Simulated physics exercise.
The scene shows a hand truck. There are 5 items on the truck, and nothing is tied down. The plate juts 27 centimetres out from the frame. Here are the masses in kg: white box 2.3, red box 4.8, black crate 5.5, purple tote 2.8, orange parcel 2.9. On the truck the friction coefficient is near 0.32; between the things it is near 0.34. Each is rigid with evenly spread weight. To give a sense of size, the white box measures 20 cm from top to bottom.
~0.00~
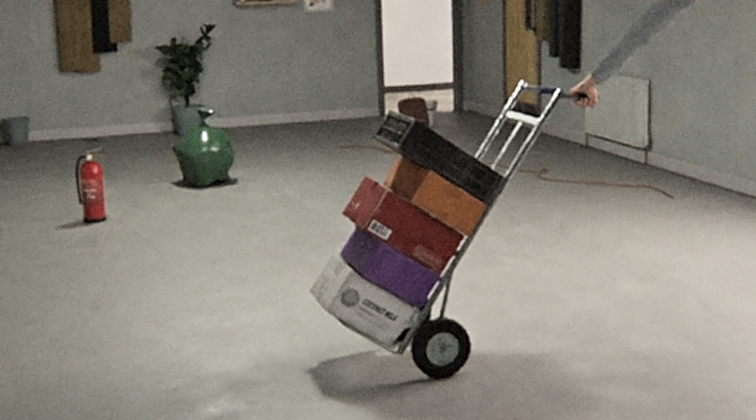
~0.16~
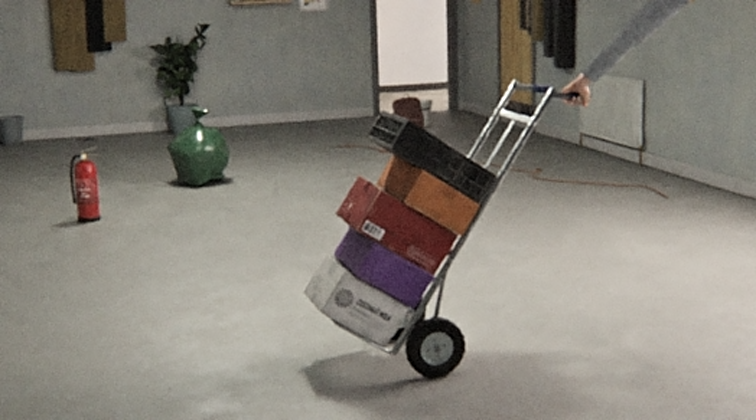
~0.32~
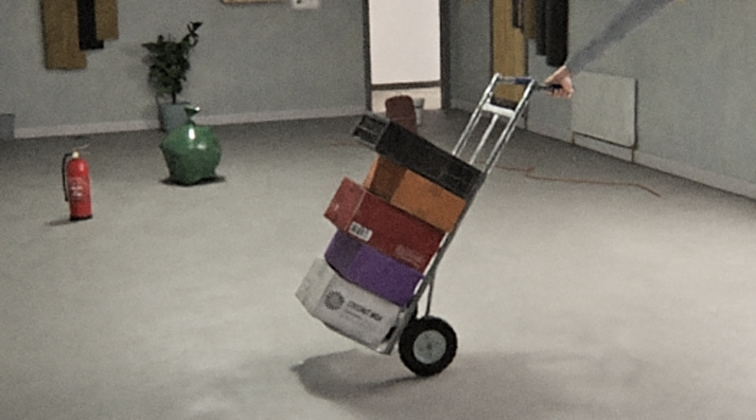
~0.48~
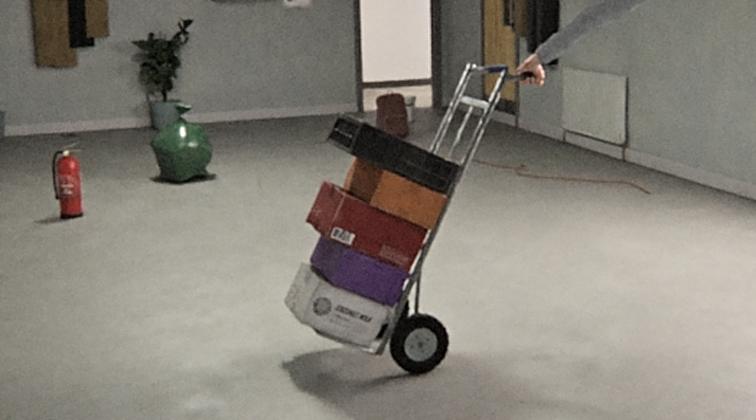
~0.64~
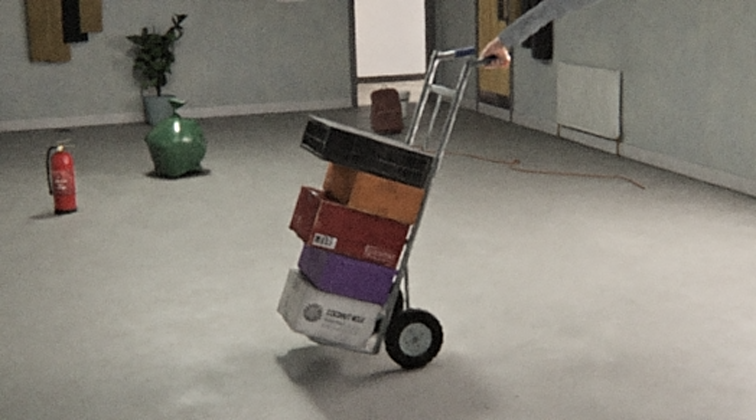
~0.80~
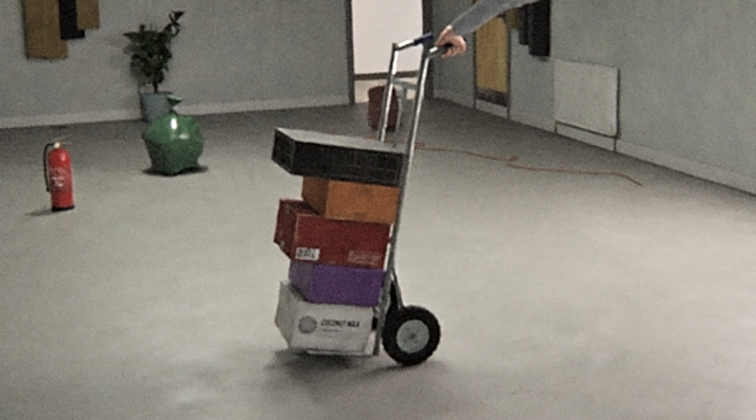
In a grey-floored room with pale walls and an open doorway, seen from slightly above, a hand truck stands near the centre. It carries a white box, purple tote, red box, orange parcel and black crate, stacked upward, with a red extinguisher and green vessel to the left. A hand at upper right swings the handle leftward, bringing the leaning truck nearly upright, while the view shifts slightly.
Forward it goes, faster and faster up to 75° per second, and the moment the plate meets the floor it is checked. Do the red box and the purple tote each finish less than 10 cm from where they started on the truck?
Red box: No; purple tote: No.
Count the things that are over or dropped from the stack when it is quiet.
Total count: 5.
Around 1.30 s, truck upright; red box tipped 13° against what carries it near (289, 249); purple tote tipped 13° against what carries it near (310, 284); black crate tipped 13° against what carries it.
Around 1.90 s, truck upright; black crate now dropped from the stack; red box tipped 37° against what carries it near (241, 260); purple tote tipped 37° against what carries it near (277, 284).
Around 2.20 s, truck upright; red box, purple tote and orange parcel now dropped from the stack; white box tipped 68° against what carries it.
Around 2.40 s, truck upright; white box on its side.
Finally (3.5 s), dropped from the stack, red box, black crate, purple tote and orange parcel; on their side or leaning hard on the truck, white box. In the last view, red box near (128, 332), purple tote near (212, 334).
